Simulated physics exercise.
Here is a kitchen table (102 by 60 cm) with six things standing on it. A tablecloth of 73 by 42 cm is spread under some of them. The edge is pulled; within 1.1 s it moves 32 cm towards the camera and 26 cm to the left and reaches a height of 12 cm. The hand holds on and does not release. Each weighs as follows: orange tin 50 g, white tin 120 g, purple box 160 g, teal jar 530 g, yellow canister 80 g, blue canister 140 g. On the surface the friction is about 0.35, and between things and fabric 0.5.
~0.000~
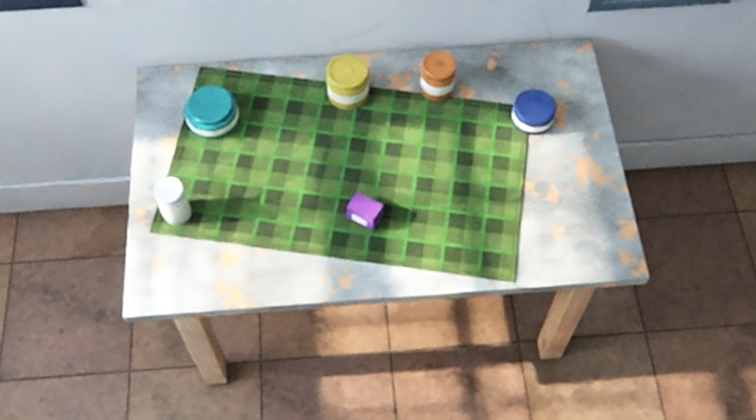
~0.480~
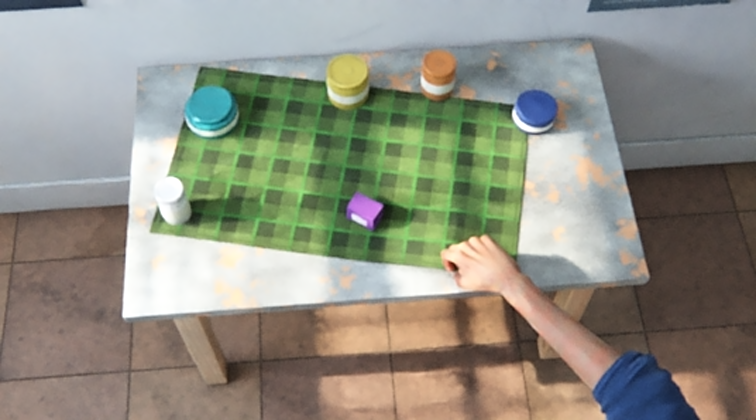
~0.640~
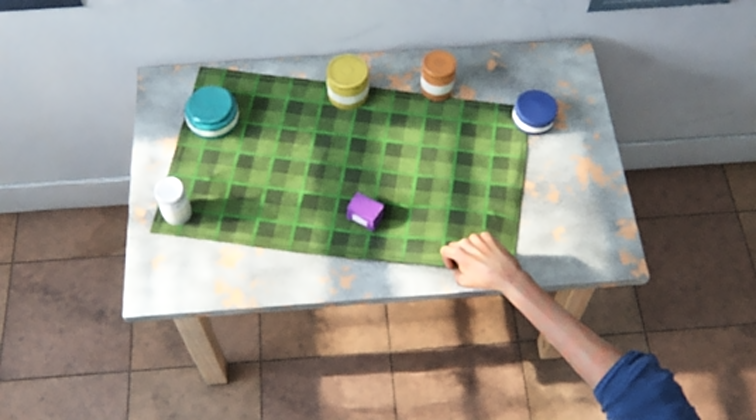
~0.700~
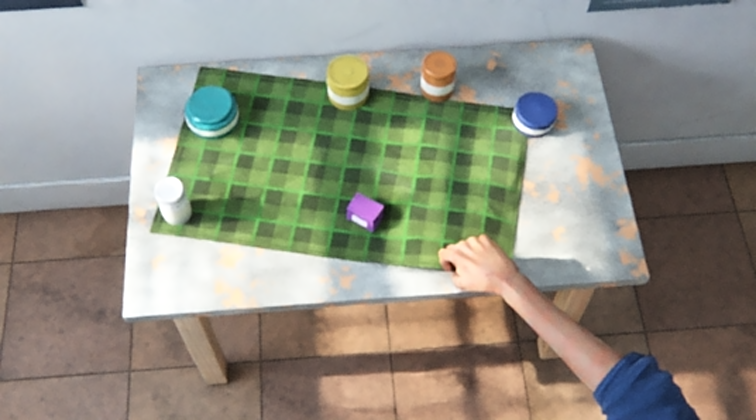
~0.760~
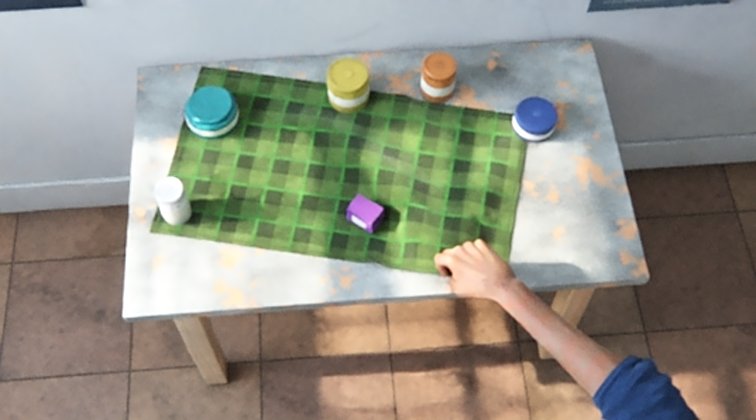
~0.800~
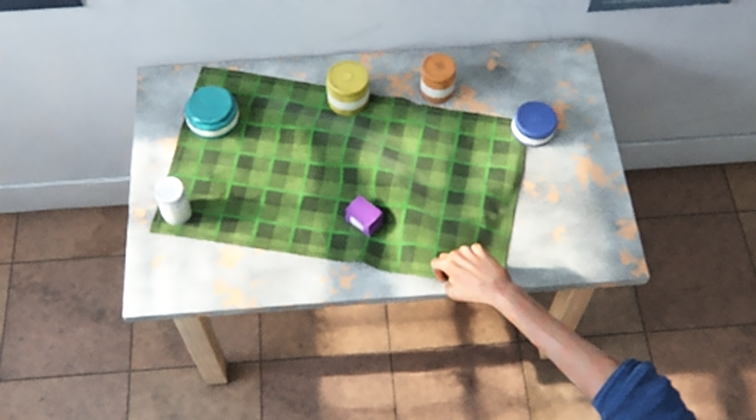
Hand gripping the front edge of a green checked tablecloth and pulling it slightly forward and left, shifting the blue canister slightly.
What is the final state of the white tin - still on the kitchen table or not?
The white tin is still on the kitchen table.
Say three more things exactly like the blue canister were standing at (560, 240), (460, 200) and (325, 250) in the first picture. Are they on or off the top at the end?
Still on top, off the top, off the top.
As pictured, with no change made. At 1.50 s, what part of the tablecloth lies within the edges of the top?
I'd say close to 60 per cent of it.
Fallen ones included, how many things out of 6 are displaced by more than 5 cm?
The number is 5.
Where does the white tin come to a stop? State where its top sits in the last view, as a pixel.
Around (157, 226).
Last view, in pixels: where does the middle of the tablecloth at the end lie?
Around (315, 312).
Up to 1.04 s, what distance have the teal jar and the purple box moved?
Estimate: Teal jar near 2 cm, purple box near 10 cm.
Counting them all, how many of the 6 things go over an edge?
Tally: 1.
By 1.0 s, 95 % of the tablecloth is still over the top; white tin 3 cm off its start, blue canister 14 cm off its start, purple box 10 cm off its start.
By 1.3 s, 80 % of the tablecloth is still over the top; white tin 3 cm off its start, blue canister 28 cm off its start, yellow canister 20 cm off its start.
By 1.5 s, 60 % of the tablecloth is still over the top; white tin 4 cm off its start at (158, 206), blue canister 42 cm off its start at (491, 281), yellow canister 32 cm off its start at (372, 201).
By 1.7 s, 50 % of the tablecloth is still over the top; white tin 6 cm off its start, blue canister over the edge, yellow canister 37 cm off its start.
By 3.3 s, 45 % of the tablecloth is still over the top; white tin 8 cm off its start at (157, 226), blue canister over the edge, yellow canister 38 cm off its start at (377, 229), purple box 34 cm off its start at (289, 358).
